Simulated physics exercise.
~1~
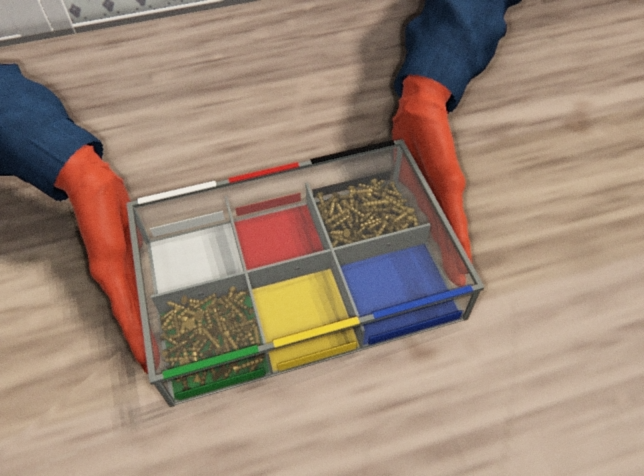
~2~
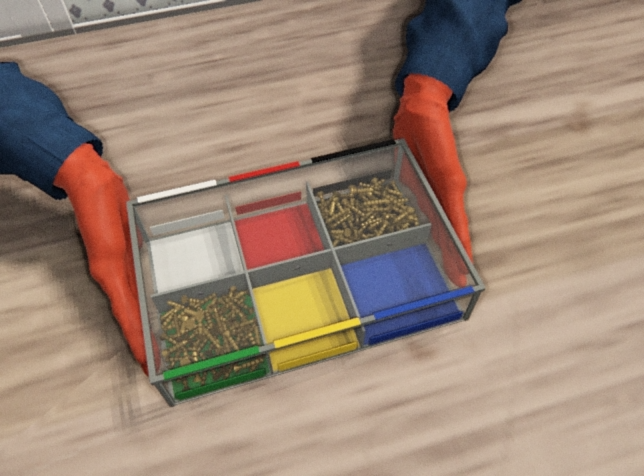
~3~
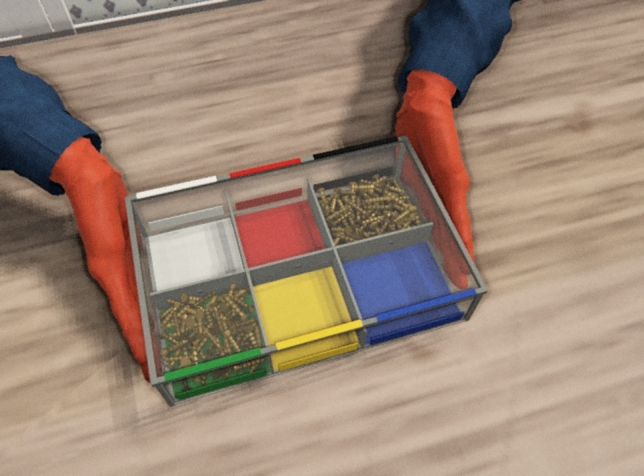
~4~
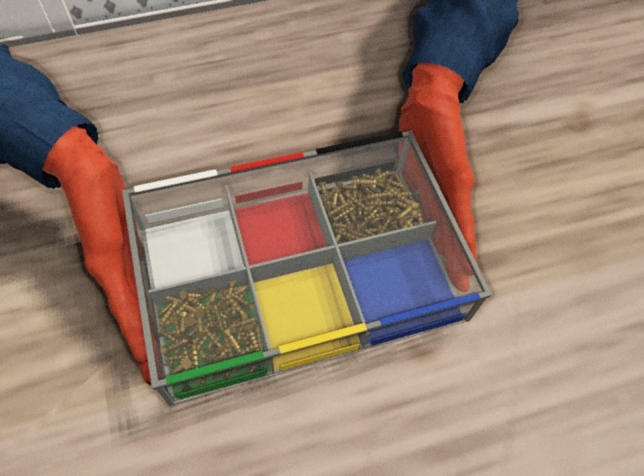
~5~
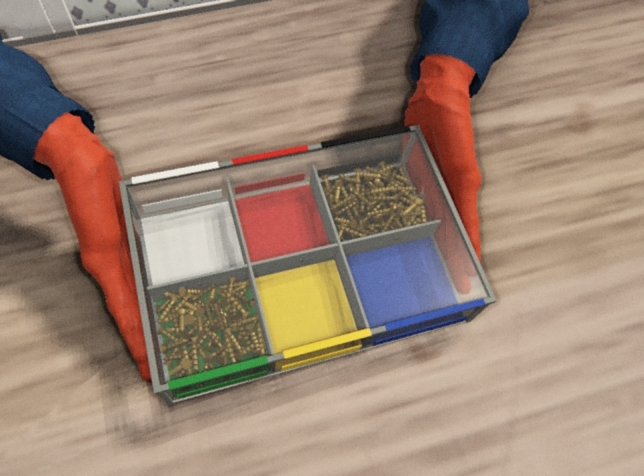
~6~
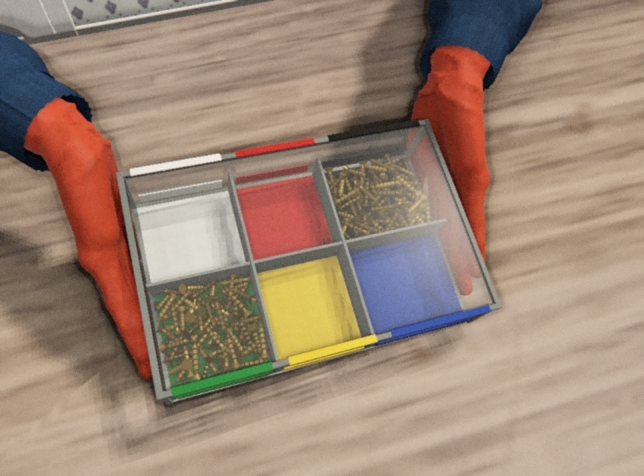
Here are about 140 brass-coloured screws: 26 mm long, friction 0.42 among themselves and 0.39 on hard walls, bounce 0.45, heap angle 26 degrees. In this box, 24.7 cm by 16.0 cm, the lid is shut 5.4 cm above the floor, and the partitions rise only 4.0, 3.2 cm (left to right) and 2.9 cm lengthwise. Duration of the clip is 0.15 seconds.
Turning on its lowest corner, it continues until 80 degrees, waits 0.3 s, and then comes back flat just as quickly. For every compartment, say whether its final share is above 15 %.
In the end red: Does not qualify; blue: Qualifies; green: Qualifies; yellow: Does not qualify; white: Does not qualify; black: Qualifies.
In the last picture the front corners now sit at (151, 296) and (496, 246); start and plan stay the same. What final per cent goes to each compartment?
Per cent at the finish: Red 5, blue 0, green 30, yellow 0, white 5, black 55.
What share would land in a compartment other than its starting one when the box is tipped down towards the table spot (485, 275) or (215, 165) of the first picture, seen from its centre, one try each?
Around 10 % for the first direction, around 25 % for the second.
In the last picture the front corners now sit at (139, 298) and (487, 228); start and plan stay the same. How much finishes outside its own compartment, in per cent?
My guess is close to 35 per cent.
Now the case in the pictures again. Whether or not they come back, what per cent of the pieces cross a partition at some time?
Something like 25 per cent of the pieces.
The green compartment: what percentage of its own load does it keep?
100 per cent, roughly.
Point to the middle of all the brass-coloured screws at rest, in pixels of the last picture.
Close to pixel (279, 334).
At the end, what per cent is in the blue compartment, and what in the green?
Blue at 25 and green at 50, in per cent.
Then, 0.56 s after the last picture, tilt 80 degrees; blue 15 %, green 50 %, black 35 %.
Then, 0.92 s after the last picture, tilt 48 degrees; blue 25 %, green 50 %, black 25 %.
Then, 1.38 s after the last picture, tilt 0 degrees; blue 25 %, green 50 %, black 25 %.
In the end, red 0 %, blue 25 %, green 50 %, yellow 0 %, white 0 %, black 25 %.
